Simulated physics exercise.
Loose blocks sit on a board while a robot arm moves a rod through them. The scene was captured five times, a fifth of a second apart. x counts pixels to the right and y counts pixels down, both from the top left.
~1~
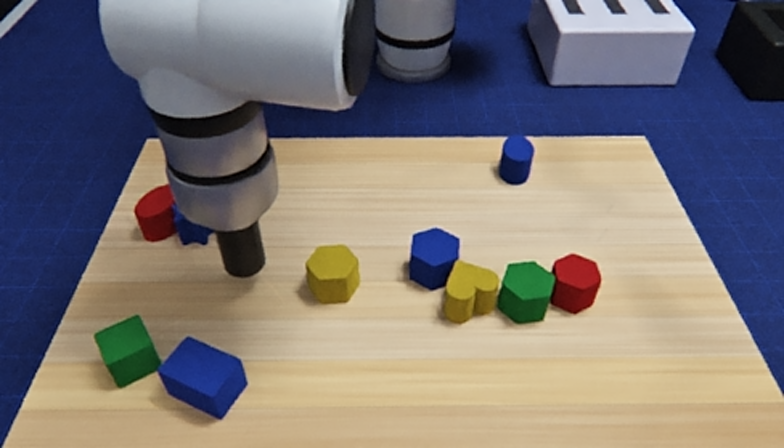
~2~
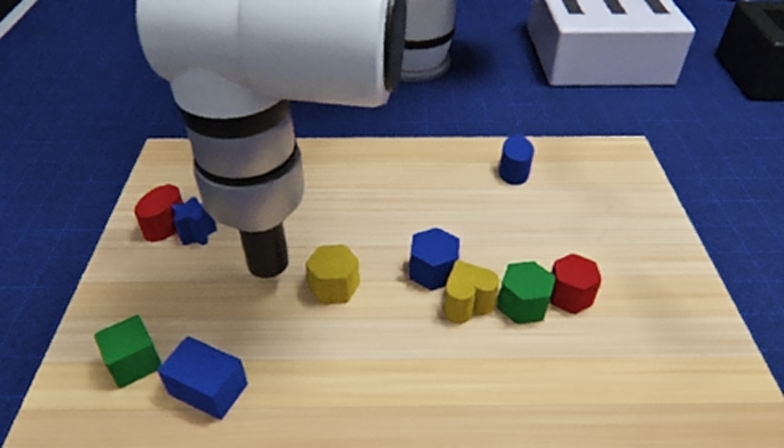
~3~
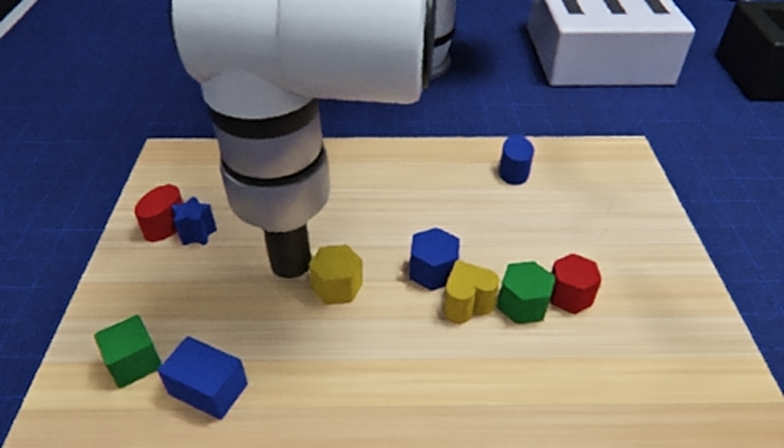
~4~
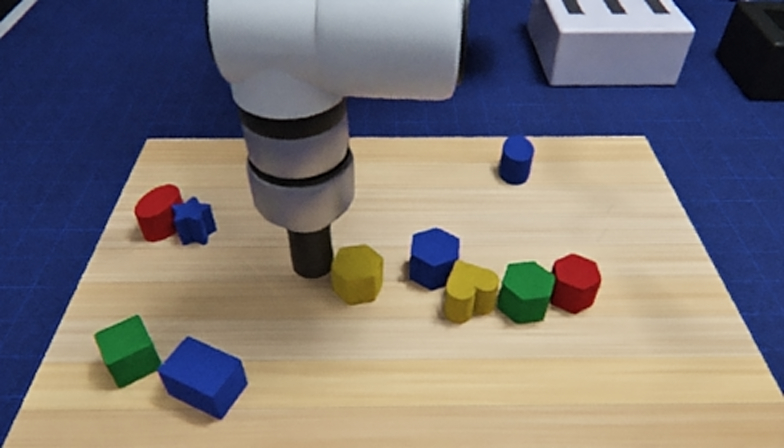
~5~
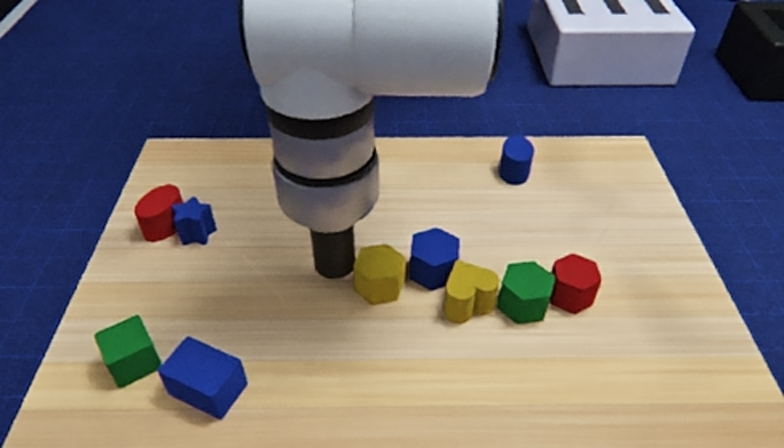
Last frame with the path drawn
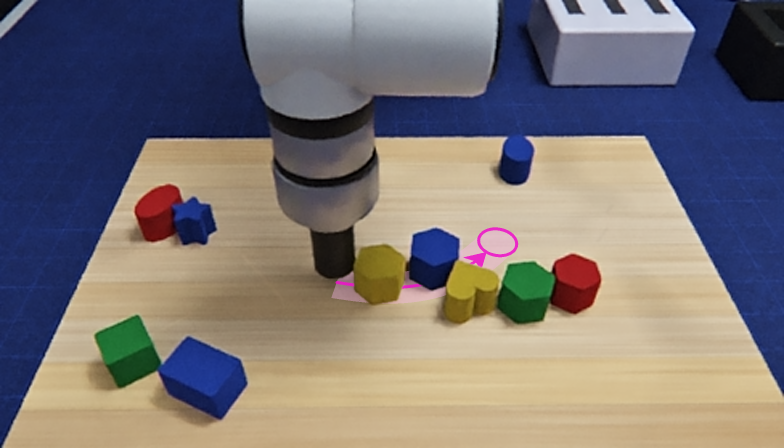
On a pale wooden board over a blue surface, seen from above at an angle by a still camera, loose coloured blocks lie scattered. A red block and blue star sit at left above green and blue blocks, with yellow, blue, green and red pieces toward the right. A white robot arm moves its dark rod rightward, meets the yellow hexagon and pushes it toward the blue hexagon and yellow heart.
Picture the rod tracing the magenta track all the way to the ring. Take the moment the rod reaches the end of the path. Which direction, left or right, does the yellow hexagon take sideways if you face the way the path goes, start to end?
Gets pushed right.
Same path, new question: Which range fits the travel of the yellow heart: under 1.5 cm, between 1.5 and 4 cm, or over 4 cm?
The block winds up beyond 4 cm from where it is now.
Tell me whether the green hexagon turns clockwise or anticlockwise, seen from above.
It turns counter-clockwise.
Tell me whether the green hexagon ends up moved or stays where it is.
It will end up elsewhere.
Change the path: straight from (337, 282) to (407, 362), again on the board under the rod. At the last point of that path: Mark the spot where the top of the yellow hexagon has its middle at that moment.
By then it is at (404, 272).
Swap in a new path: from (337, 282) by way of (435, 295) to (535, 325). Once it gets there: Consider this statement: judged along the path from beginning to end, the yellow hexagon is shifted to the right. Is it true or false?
The statement is correct.
The drawn path runs from (337, 282) via (400, 287) and (458, 272), ending at (498, 242).
On the path given first. One third of the way, rod (400, 269); yellow hexagon (445, 270); blue hexagon (468, 237), turned 45° anticlockwise; yellow heart (486, 288); green hexagon (540, 283), turned 15° anticlockwise.
Two thirds of the way, rod (460, 254); yellow hexagon (497, 272), turned 60° clockwise; blue hexagon (495, 227), turned 75° anticlockwise; yellow heart (514, 309), turned 45° clockwise; green hexagon (550, 289), turned 50° anticlockwise.
At the end, rod (501, 224); yellow hexagon (502, 270), turned 70° clockwise; blue hexagon (536, 201), turned 65° anticlockwise; yellow heart (514, 309), turned 45° clockwise; green hexagon (550, 289), turned 50° anticlockwise.
